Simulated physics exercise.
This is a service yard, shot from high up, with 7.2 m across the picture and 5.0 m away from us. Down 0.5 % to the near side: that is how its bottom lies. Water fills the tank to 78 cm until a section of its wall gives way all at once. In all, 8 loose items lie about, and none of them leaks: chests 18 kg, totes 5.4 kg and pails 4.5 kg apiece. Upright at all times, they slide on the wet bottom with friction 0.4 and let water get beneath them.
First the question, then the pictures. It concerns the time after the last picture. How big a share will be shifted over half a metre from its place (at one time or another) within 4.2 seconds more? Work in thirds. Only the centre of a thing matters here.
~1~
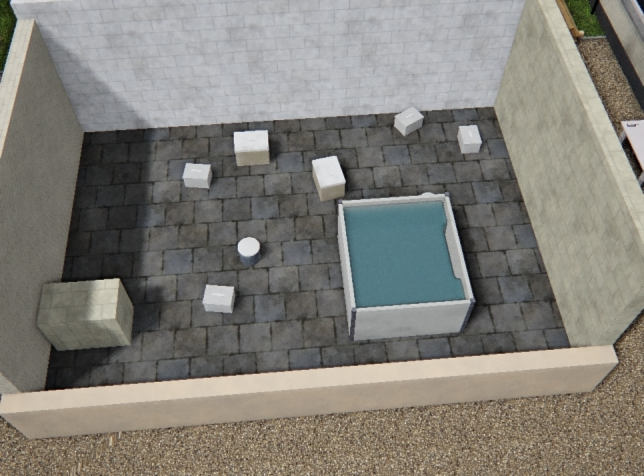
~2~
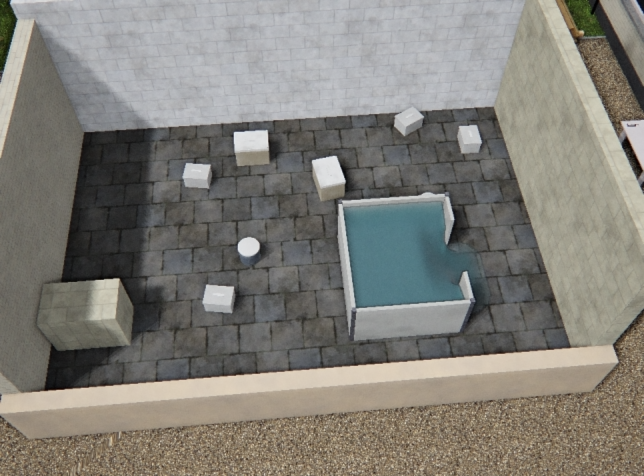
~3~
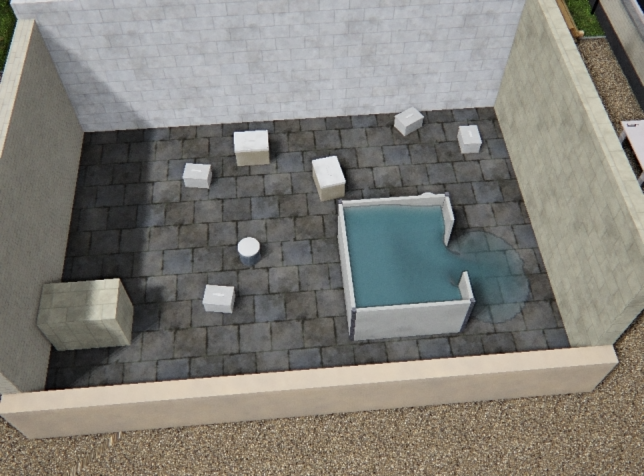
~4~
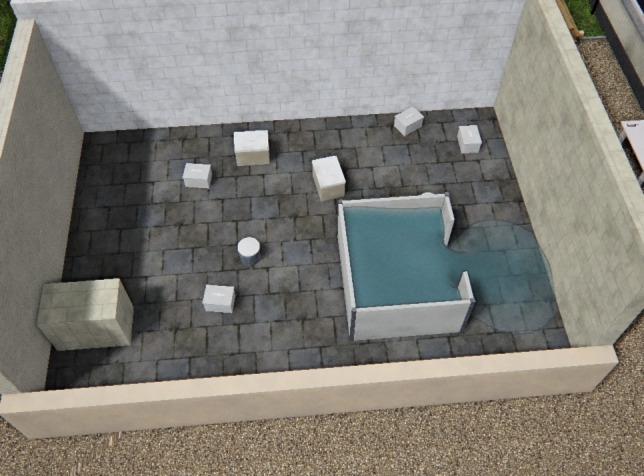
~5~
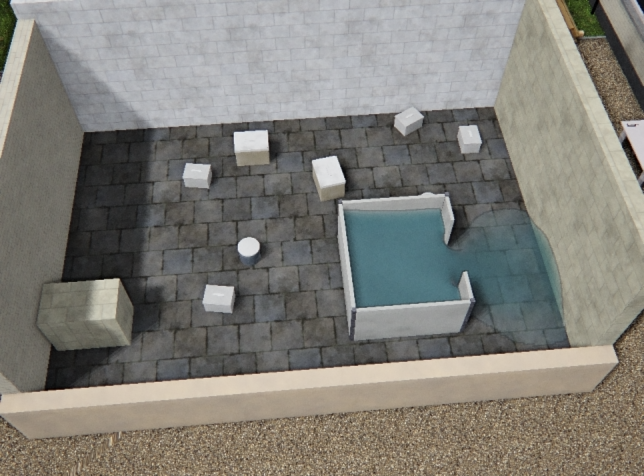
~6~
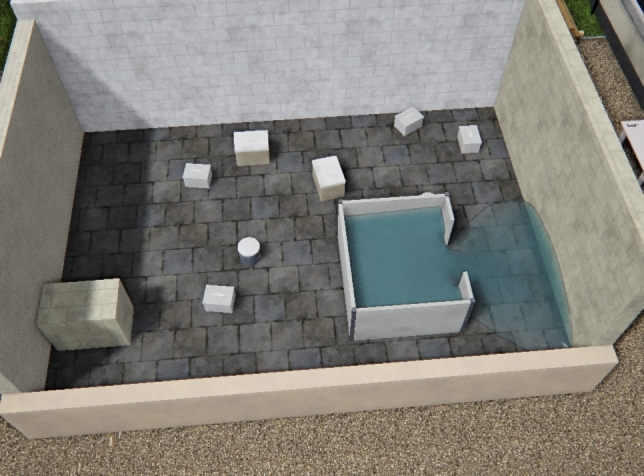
The share is less than one third.
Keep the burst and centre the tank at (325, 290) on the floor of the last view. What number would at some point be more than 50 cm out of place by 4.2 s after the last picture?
Then the count would be 3.
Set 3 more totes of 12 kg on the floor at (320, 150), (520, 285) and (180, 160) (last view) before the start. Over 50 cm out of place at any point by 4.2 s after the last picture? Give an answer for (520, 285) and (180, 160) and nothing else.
In order: Beyond it, within it.
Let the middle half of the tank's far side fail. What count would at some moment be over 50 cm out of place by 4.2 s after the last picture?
You'd get 4 in that case.
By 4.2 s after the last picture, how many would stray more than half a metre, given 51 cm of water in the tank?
Then it comes to 2.
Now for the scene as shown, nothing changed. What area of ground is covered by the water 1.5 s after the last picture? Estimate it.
Some 12.0 m2.
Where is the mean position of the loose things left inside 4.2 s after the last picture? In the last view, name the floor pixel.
Around (274, 202).
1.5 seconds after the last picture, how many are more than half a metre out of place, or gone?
1.
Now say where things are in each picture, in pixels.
In the first frame, a chest at (329, 171) rests on the ground; a tote at (470, 134) rests on the ground; 2.5 m2 under water; 0 of 8 have shifted.
In the second frame, a chest at (329, 171), on the bottom; a tote at (470, 134) rests on the ground; water covers 3.1 m2; 0 of 8 have shifted.
In the third frame, a chest at (329, 171) rests on the ground; a tote at (470, 134) rests on the ground; water covers 4.0 m2; 0 of 8 have shifted.
In the fourth frame, a chest at (329, 171), on the bottom; a tote at (470, 134), on the bottom; water covers 4.9 m2; 0 of 8 have shifted.
In the fifth frame, a chest at (329, 171) rests on the ground; a tote at (470, 134), on the bottom; water covers 5.3 m2; 0 of 8 have shifted.
In the sixth frame, a chest at (329, 171) rests on the ground; a tote at (470, 134), on the bottom; water covers 5.6 m2; 0 of 8 have shifted.
Then, 0.4 s after the last picture 0 of 8 are over 50 cm from their spots; 0 afloat.
Then, 1.5 s after the last picture 1 of 8 are over 50 cm from their spots; 1 afloat.
Then, 2.8 s after the last picture 2 of 8 are over 50 cm from their spots; 0 afloat.
Then, 4.2 s after the last picture 2 of 8 are over 50 cm from their spots, and 2 have been at some point; 1 afloat.
